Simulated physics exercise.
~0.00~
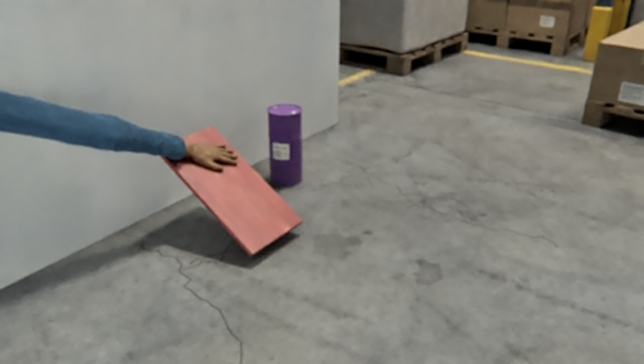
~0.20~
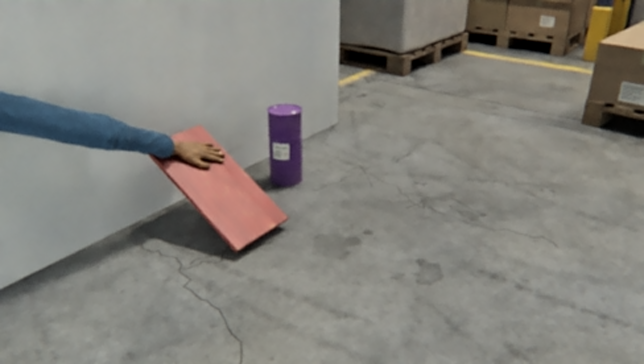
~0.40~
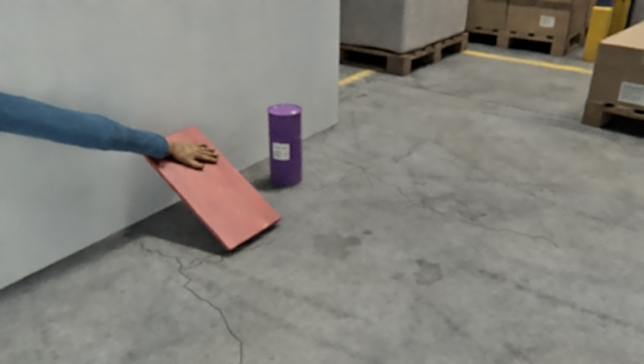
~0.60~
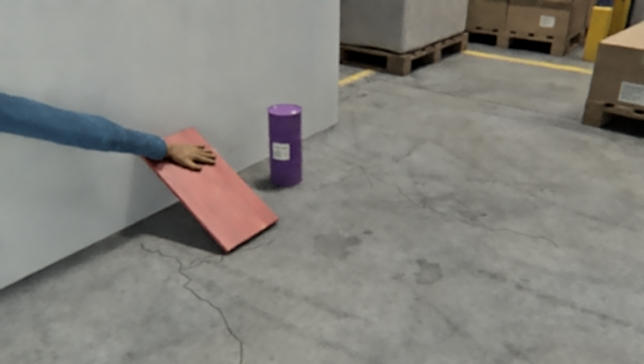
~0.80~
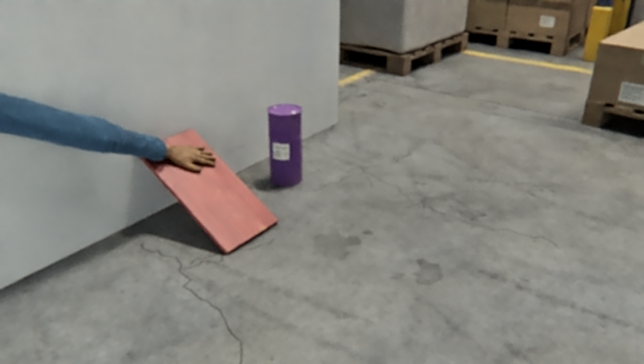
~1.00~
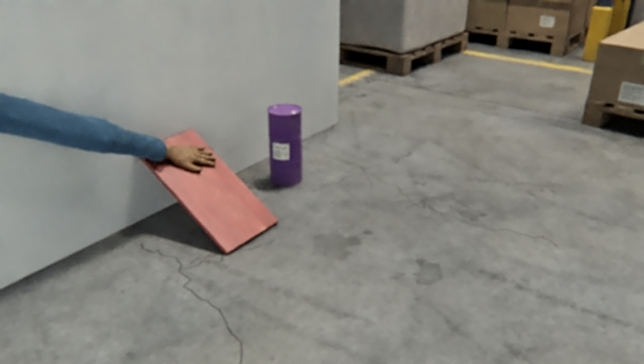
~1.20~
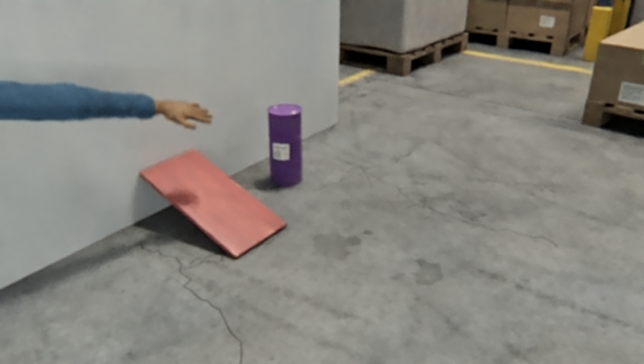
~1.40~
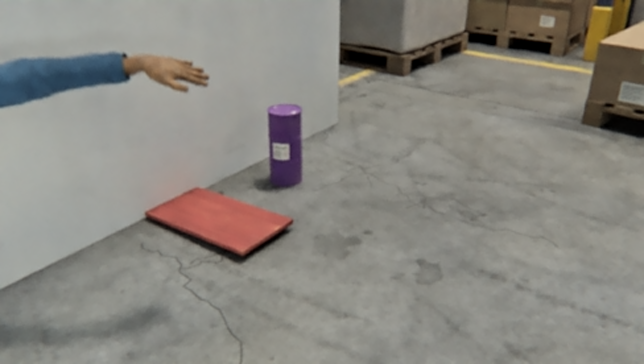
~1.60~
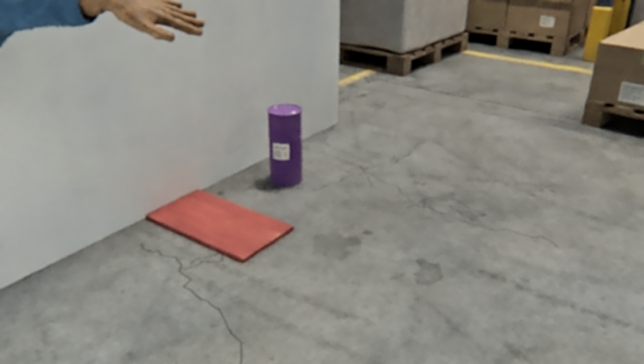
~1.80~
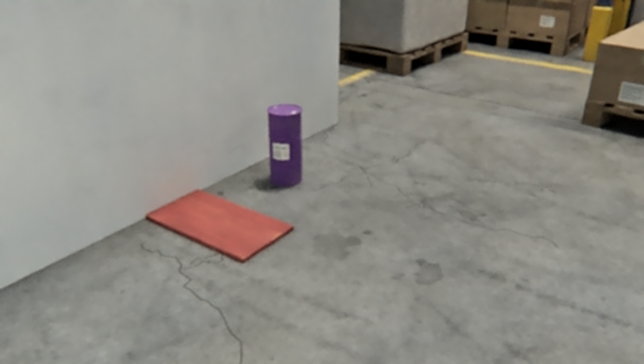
On a cracked concrete floor beside a bare, pale wall, with pallets and boxes in the background, an arm in a blue sleeve holds a tilted red board near a purple canister. The hand shifts the board slightly left toward the wall, then keeps it leaning there, palm resting near its upper edge. The fingers lift away and the arm draws back. At once the board's upper end slides down, and the board drops flat onto the floor. The hand rises out of view at the upper left, leaving the red board lying still and the canister standing where it was.
